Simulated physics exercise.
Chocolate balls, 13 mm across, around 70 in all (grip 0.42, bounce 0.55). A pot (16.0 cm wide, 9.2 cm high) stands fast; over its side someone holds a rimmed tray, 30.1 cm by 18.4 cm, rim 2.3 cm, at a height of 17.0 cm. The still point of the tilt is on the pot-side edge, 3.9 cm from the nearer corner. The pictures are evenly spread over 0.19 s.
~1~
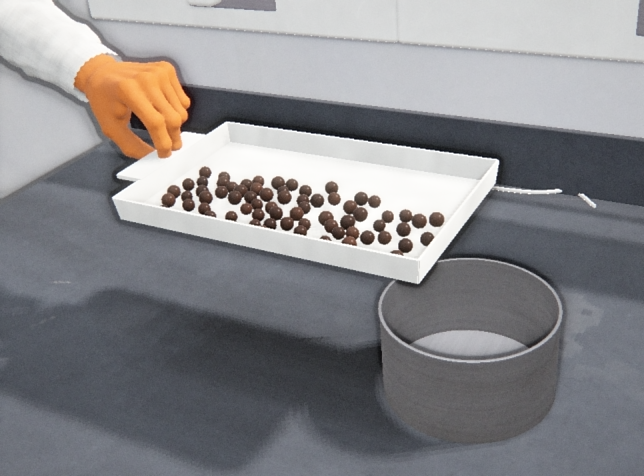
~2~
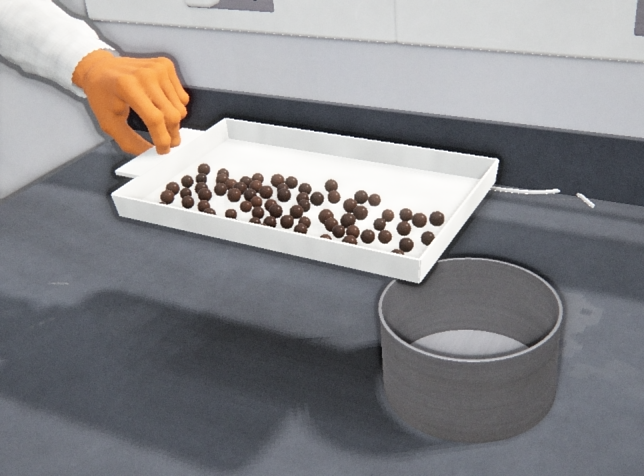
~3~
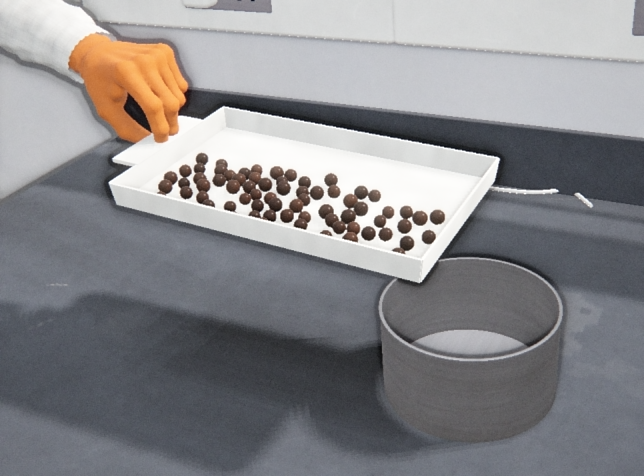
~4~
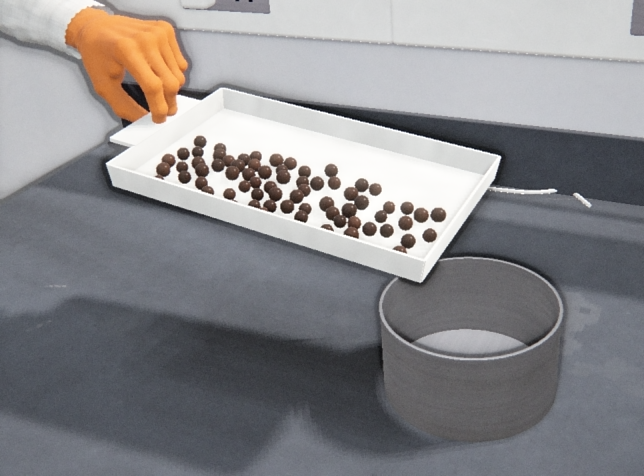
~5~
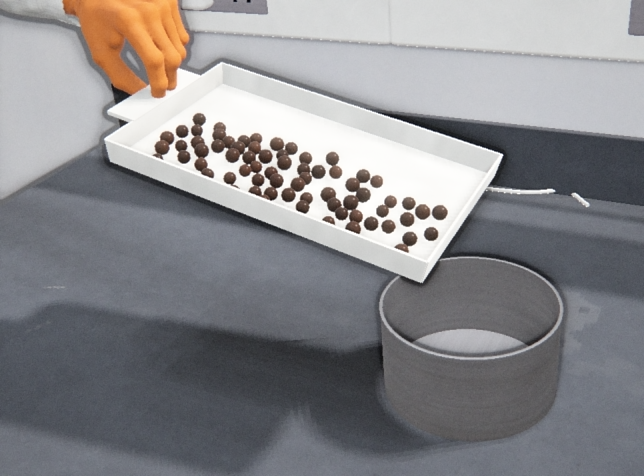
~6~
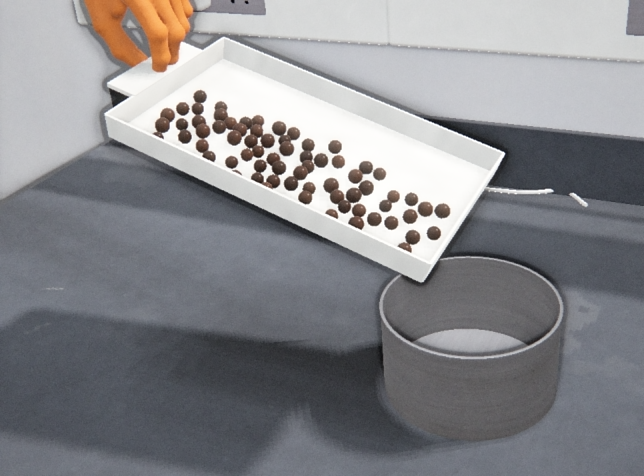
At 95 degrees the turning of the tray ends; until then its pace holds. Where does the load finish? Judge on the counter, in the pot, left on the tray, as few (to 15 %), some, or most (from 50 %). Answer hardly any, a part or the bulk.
Counter the bulk, pot a part, tray hardly any.
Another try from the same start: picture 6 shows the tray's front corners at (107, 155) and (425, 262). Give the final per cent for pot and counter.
Pot 5, counter 95.
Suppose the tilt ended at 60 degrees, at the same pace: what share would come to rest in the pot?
In that case some 5 per cent.
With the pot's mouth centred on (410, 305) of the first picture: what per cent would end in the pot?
Some 0 per cent.
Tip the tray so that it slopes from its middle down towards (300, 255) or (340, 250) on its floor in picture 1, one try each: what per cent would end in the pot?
About 0 and 0 per cent.
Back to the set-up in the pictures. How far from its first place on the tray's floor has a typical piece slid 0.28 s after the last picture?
Some 8 cm.
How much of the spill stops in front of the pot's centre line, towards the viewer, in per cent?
Some 80 per cent.
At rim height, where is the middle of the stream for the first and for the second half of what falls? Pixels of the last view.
At about (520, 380), then at (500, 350).
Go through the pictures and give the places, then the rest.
Tray tilt 0 degrees, front corners at (117, 197) and (417, 258); middle of the pieces at (276, 214); pot at (469, 305), in the first frame.
Tray tilt 1 degrees, front corners at (116, 194) and (418, 258); middle of the pieces at (276, 211), in the second frame.
Tray tilt 3 degrees, front corners at (113, 182) and (420, 258), lowest corner right front; middle of the pieces at (276, 205), in the third frame.
Tray tilt 7 degrees, front corners at (111, 163) and (423, 258), lowest corner right front; middle of the pieces at (276, 194), in the fourth frame.
Tray tilt 13 degrees, front corners at (109, 139) and (426, 259), lowest corner right front; middle of the pieces at (277, 181), in the fifth frame.
Tray tilt 18 degrees, front corners at (110, 114) and (429, 261), lowest corner right front; middle of the pieces at (279, 168); pot at (470, 303), in the sixth frame.
Then, 0.28 s after the last picture, tilt 57 degrees; the tray holds 100 %, the pot 0 %.
Then, 0.46 s after the last picture, tilt 82 degrees; the tray holds 85 %, the pot 0 %.
Then, 0.76 s after the last picture, tilt 95 degrees; the tray holds 25 %, the pot 15 %.
In the end, counter 70 %, pot 30 %, tray 0 %.
